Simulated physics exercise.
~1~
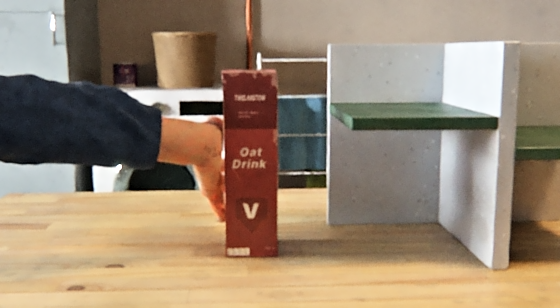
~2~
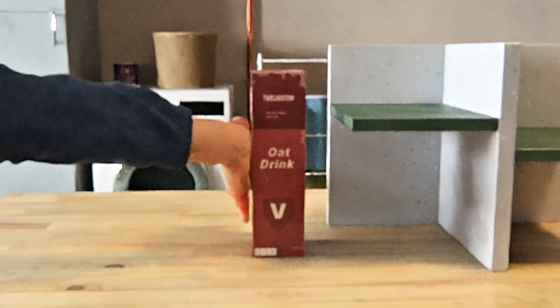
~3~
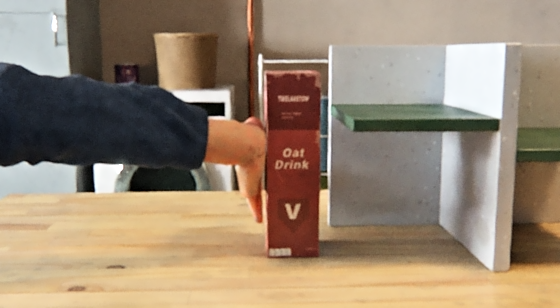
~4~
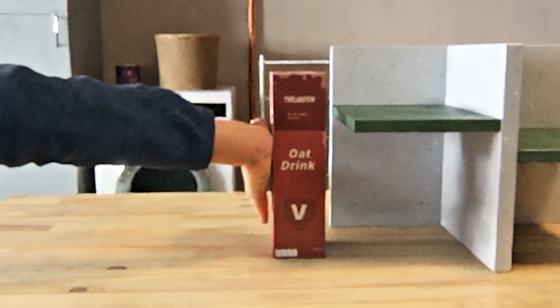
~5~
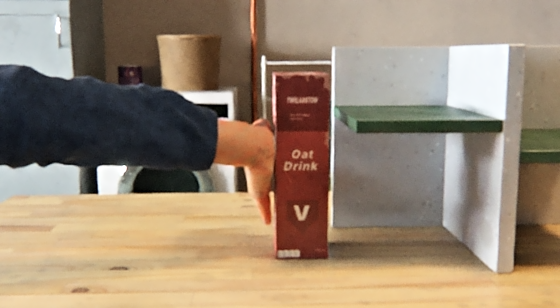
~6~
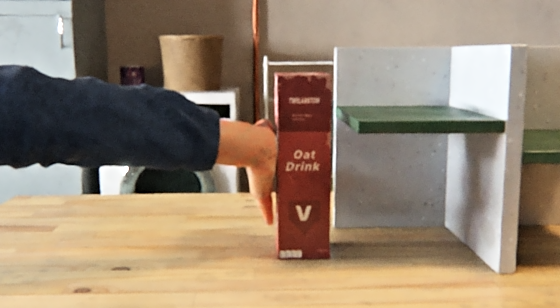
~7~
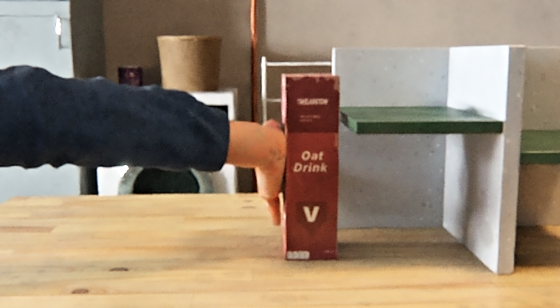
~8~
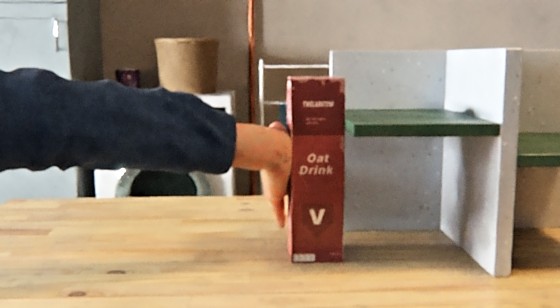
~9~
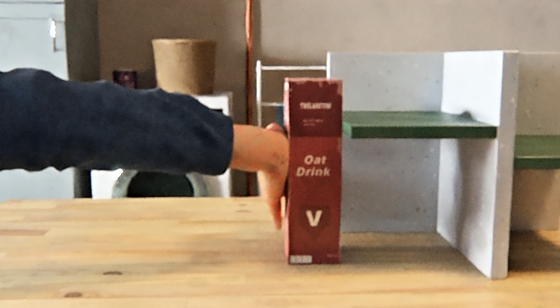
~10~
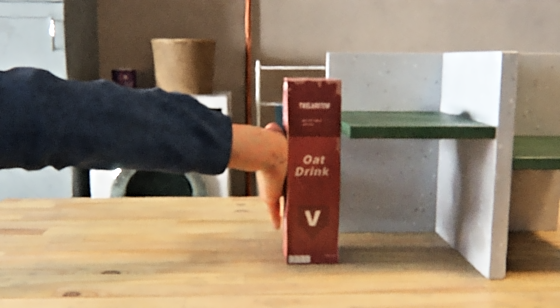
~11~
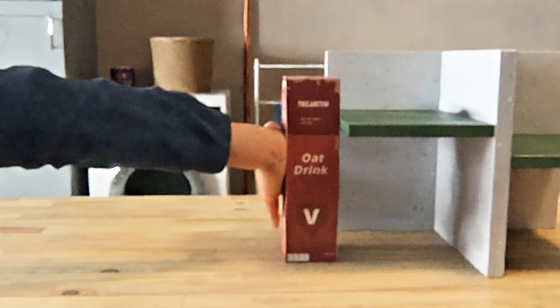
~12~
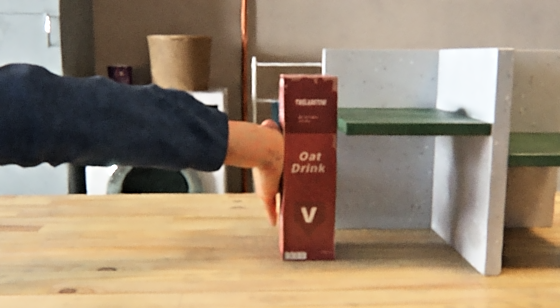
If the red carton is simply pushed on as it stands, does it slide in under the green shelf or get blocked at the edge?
It gets blocked at the edge, because the upright carton is too tall to fit under the green shelf.
